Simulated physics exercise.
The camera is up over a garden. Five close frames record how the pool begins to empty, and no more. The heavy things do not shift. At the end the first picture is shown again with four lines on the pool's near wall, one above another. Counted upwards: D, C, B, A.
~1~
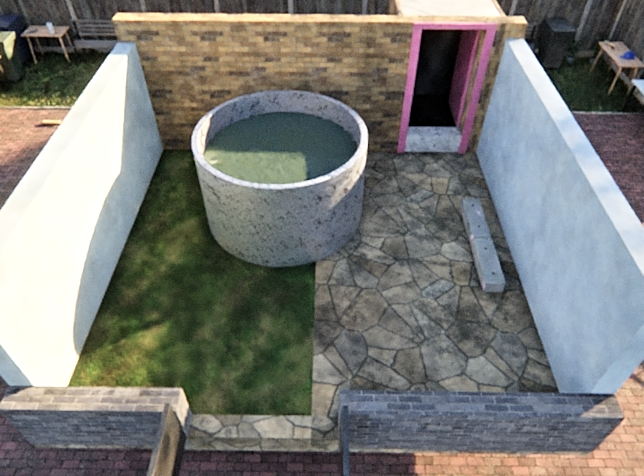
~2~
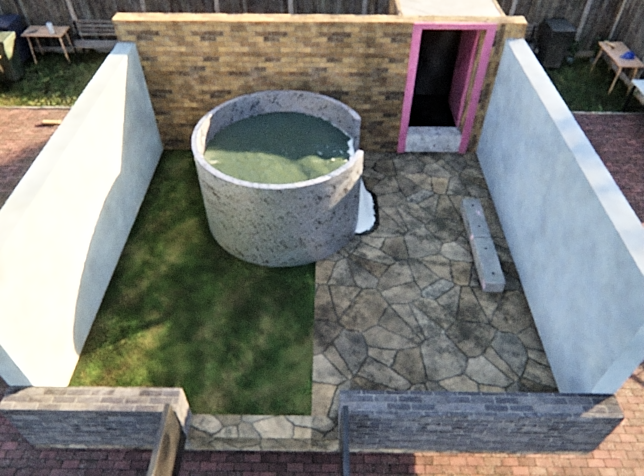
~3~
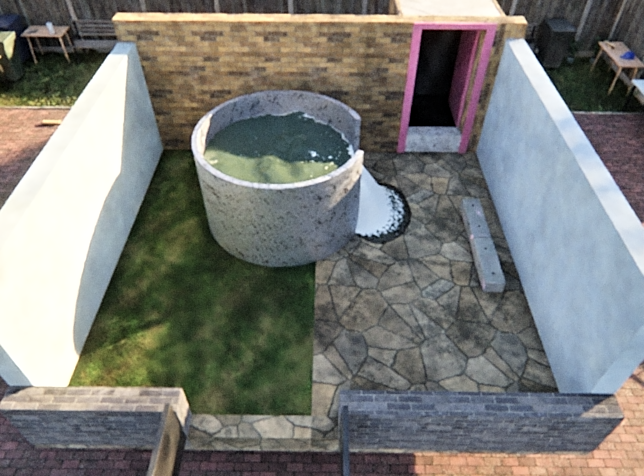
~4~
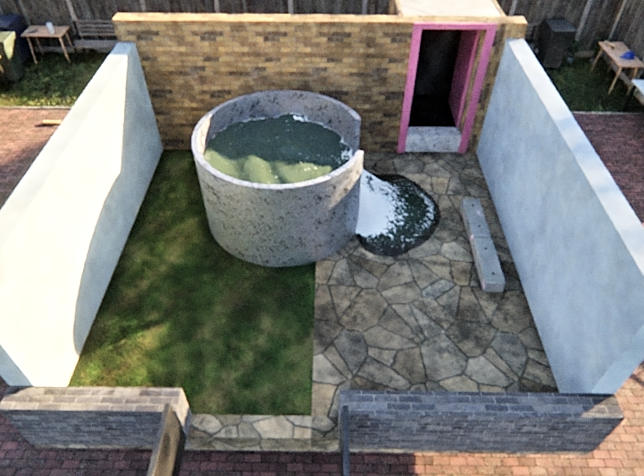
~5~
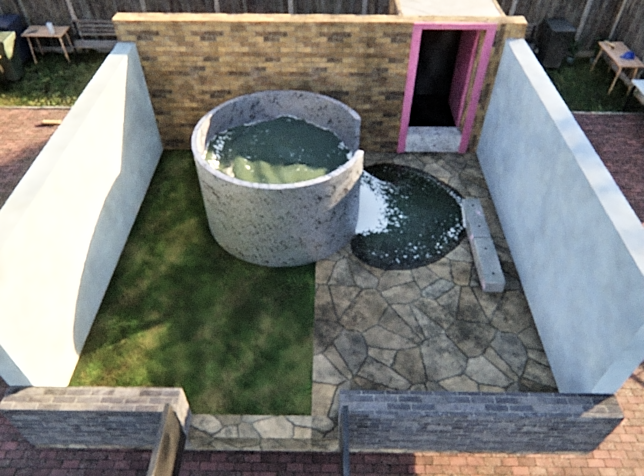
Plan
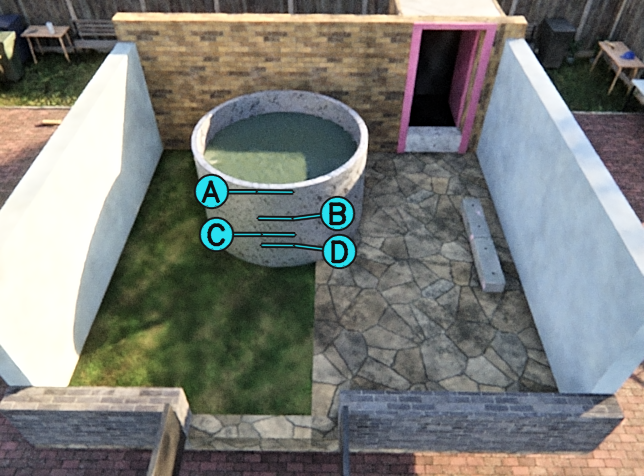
Water poured out through a gap that opened in the right side of a round stone pool in a walled garden, foaming white, then spread across the paving as a widening dark puddle.
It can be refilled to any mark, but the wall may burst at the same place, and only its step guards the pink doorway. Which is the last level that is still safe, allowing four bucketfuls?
B is the one.
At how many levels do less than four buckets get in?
Three.
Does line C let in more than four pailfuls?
No.
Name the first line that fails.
The answer is A.
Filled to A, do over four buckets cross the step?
Yes, it does.
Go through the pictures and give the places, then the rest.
In the first frame, water in the pool at rest, its middle at (281, 153); foot of the pink doorway at (431, 152); open gate at (260, 386).
In the second frame, 1 % of the ground under water, visible out to (358, 219).
In the third frame, 4 % of the ground under water, visible out to (390, 188).
In the fourth frame, 7 % of the ground under water, visible out to (433, 206).
In the fifth frame, 13 % of the ground under water, visible out to (460, 198).
In cyan, A at (273, 191); B at (276, 218); C at (277, 234); D at (278, 245); from the bottom up D, C, B, A.
With A, about 9 bucketfuls get in.
With B, a splash gets over, under a bucket.
With C, nothing gets over.
With D, nothing gets over.
